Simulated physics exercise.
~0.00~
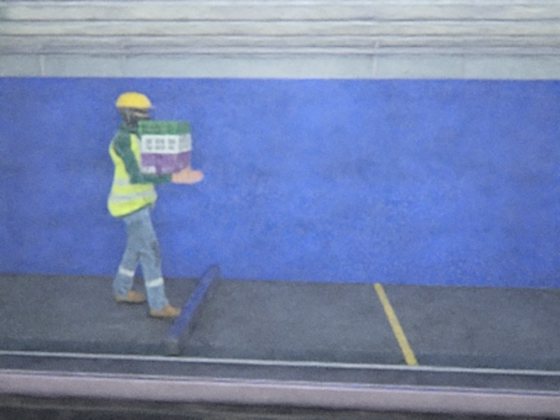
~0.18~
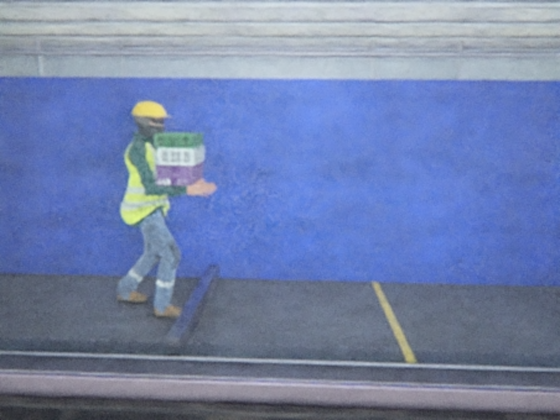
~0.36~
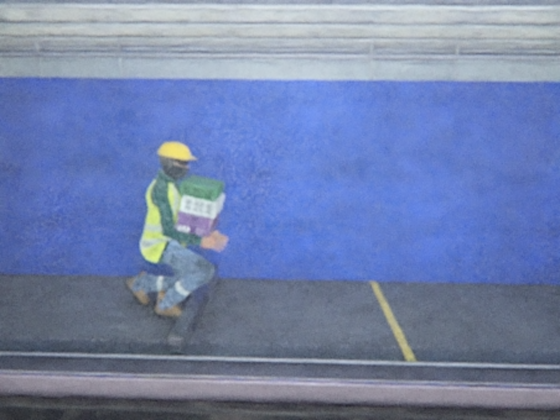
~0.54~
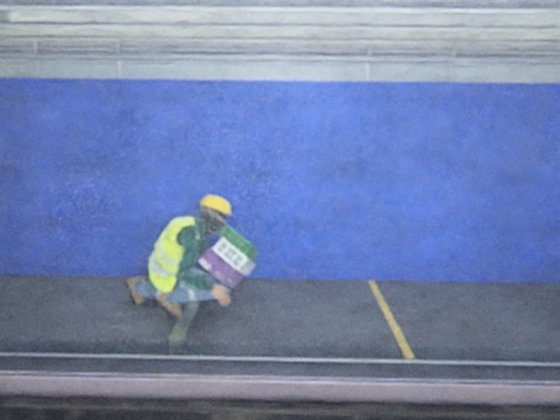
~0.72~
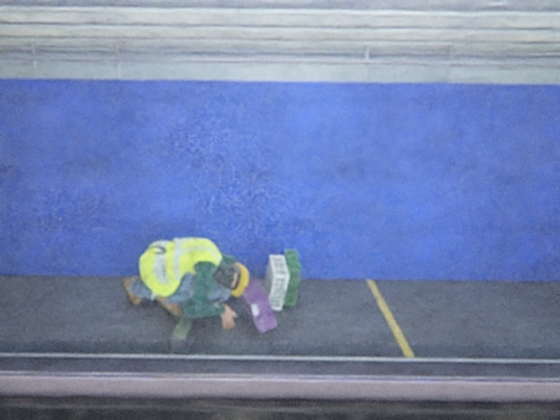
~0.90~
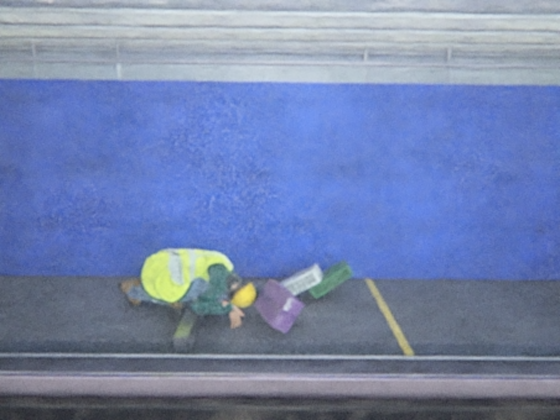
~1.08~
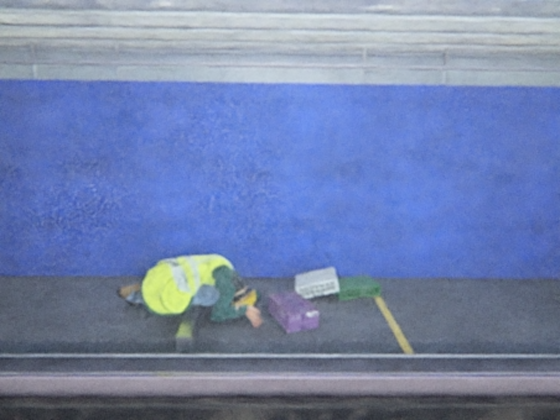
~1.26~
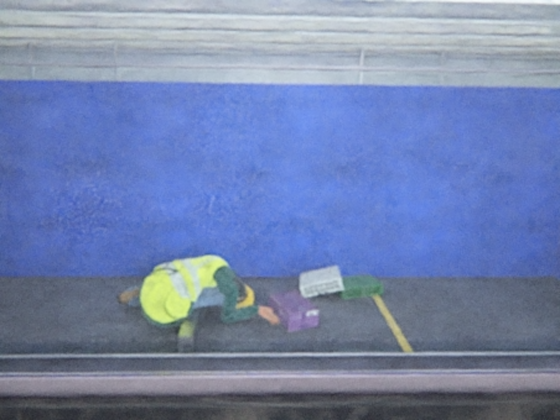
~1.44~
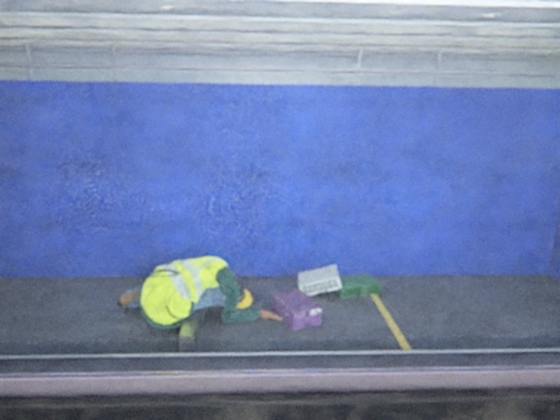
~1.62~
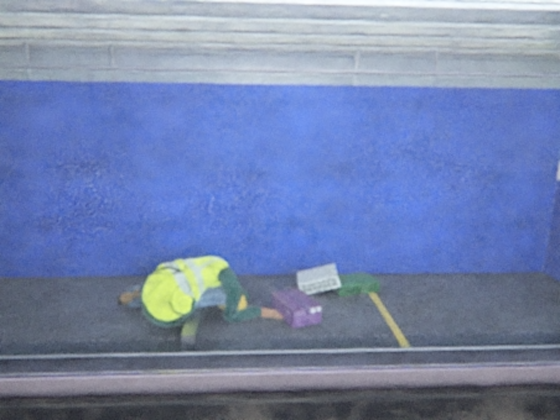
A courier in a yellow helmet, bright yellow vest and jeans stands at the left, seen from the side, holding a stack with a green crate on top, a white crate beneath and a purple carton at the bottom. Behind him is a blue wall, with a low rail at his feet and a yellow line across the dark floor to the right. He lurches forward, his knees bend and he drops over the rail as the stack tilts. The boxes separate and tumble rightward. He ends crouched face down, arms reaching toward the purple carton, with the overturned white and green crates beyond it.
